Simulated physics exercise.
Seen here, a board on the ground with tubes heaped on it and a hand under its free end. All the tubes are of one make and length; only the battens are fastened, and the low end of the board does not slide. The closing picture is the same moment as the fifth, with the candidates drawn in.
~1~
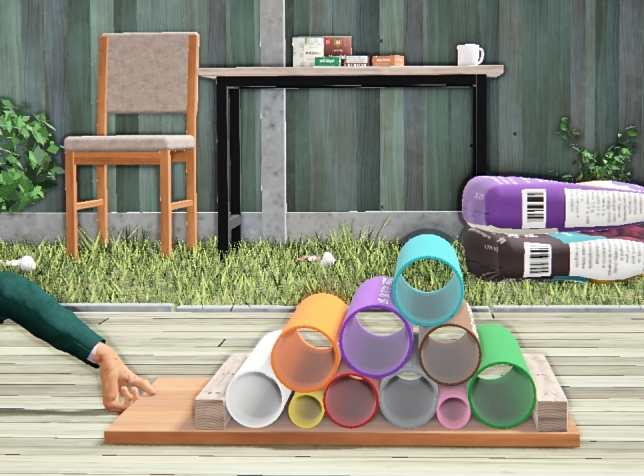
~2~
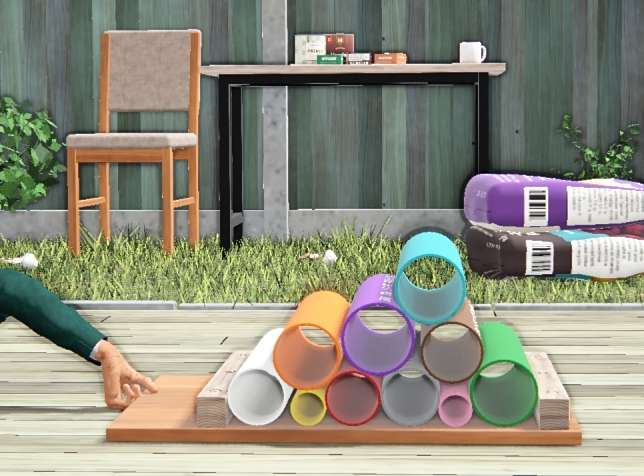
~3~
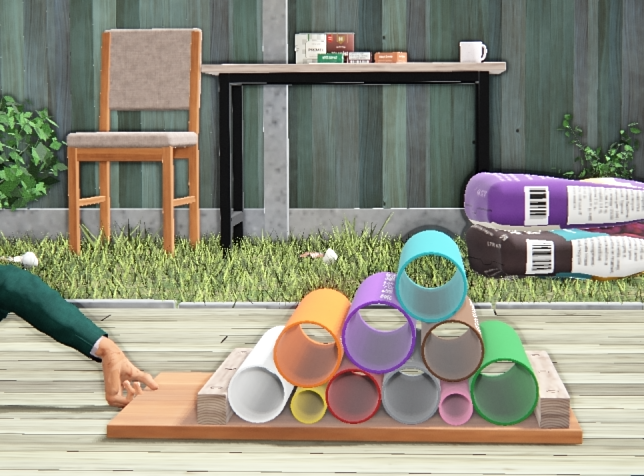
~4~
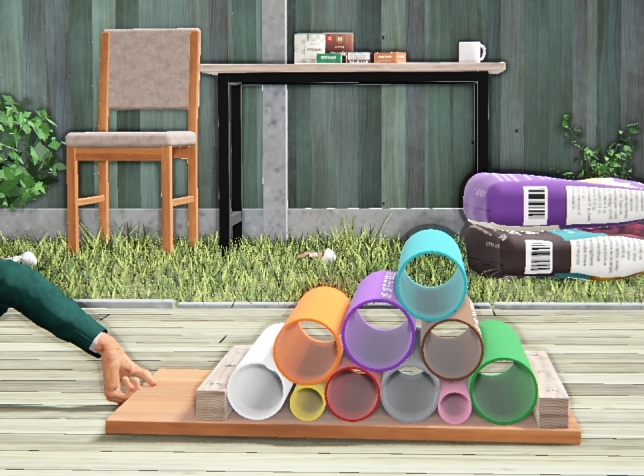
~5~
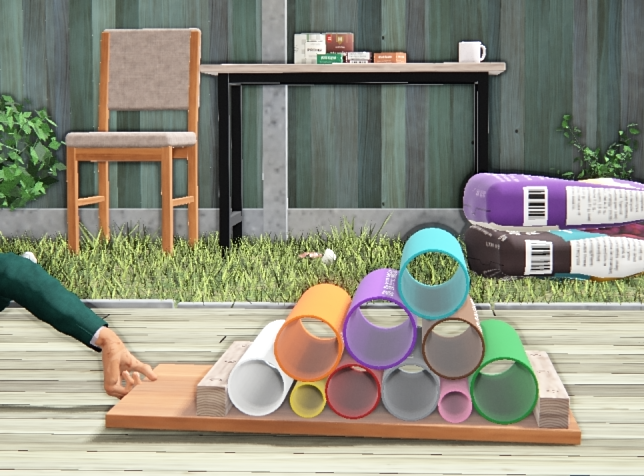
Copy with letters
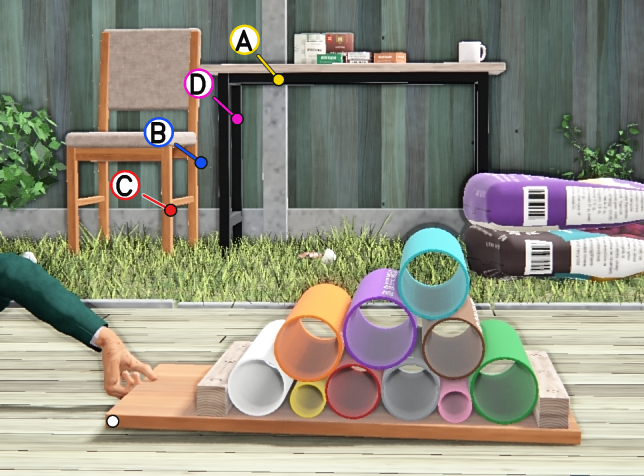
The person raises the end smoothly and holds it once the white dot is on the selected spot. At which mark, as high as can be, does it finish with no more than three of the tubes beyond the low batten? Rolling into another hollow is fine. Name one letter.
At most to D.
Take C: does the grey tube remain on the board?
Yes.
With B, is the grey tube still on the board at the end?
Yes.
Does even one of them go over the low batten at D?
Yes, at D.
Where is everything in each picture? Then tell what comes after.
The first picture shows orange tube (305, 359); purple tube (376, 341); turquoise tube (429, 291).
The second picture shows turquoise tube (430, 289); board (350, 393).
The third picture shows board (350, 390); white tube (258, 393); purple tube (379, 337).
The fourth picture shows board (349, 389); white tube (257, 390); pink tube (455, 407).
The fifth picture shows board (349, 386); white tube (257, 386).
On the copy, A at (279, 79); B at (201, 163); C at (171, 210); D at (237, 119); the white dot at (113, 421).
On D. First, board at 22°.
Then, board at 42°.
Finally, board at 43°, one over the low batten (turquoise).
By contrast, A four over the low batten (brown, orange, purple, turquoise); B one over the low batten (turquoise); C one over the low batten (turquoise).
